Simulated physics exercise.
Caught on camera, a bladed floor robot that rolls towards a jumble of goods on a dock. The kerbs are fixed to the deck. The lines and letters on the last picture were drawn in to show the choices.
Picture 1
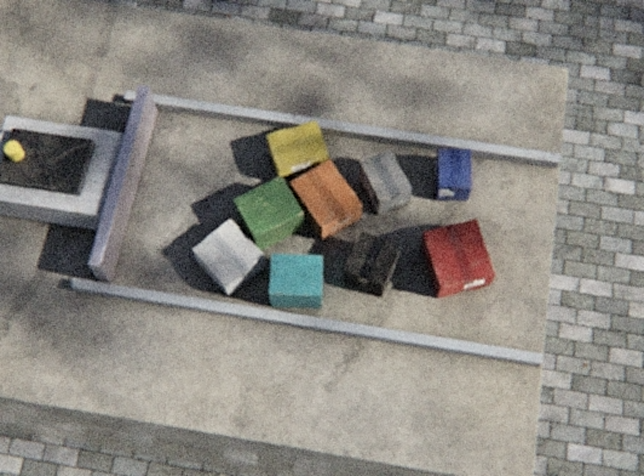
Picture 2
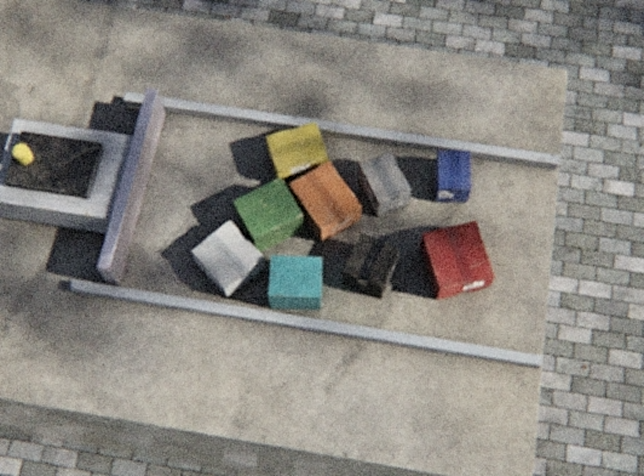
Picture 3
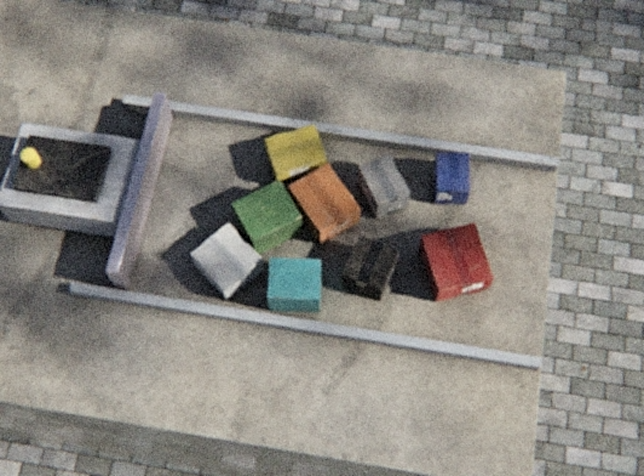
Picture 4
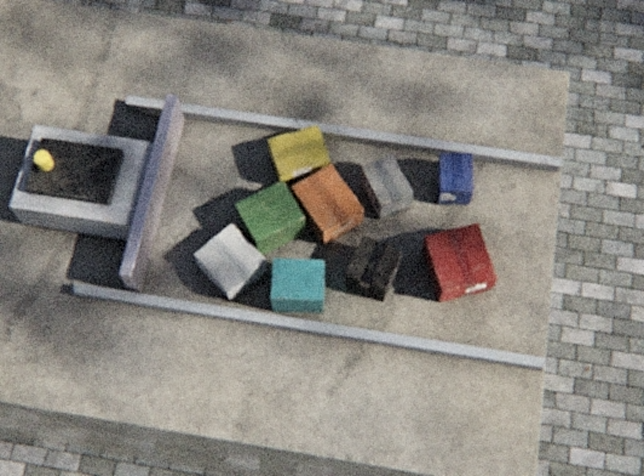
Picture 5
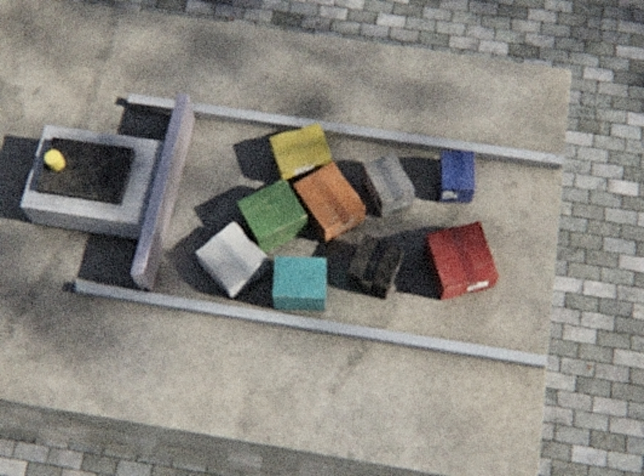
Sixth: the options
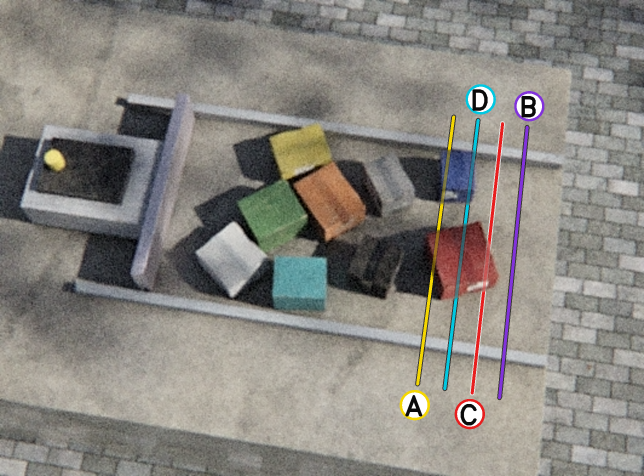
A grey machine with a wide upright blade and a yellow knob on top rolls slowly rightward across a sunlit concrete dock edged with paving bricks, seen from high above. Between two pale rails ahead of it lie yellow, green, orange, white and teal boxes, with grey, black, blue and red ones farther right. The blade closes part of the gap while the boxes stay put and the view jitters slightly.
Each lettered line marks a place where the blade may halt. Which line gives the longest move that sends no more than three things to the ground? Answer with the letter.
As far as mark D.
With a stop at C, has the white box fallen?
No.
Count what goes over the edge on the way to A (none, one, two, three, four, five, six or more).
Two.
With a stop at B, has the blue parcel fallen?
By then, yes.
On the marked copy, A at (437, 243); B at (514, 255); C at (488, 251); D at (462, 247).
Following D. Soon after the start, robot (199, 187); turquoise crate (344, 293); yellow parcel (321, 156).
Later, robot (307, 203); blue parcel (525, 182); red box (513, 276).
In the end, robot (391, 215); grey parcel over the edge; red box over the edge; three fallen.
As for the rest, A is within the limit but short; B drops six; C drops six.
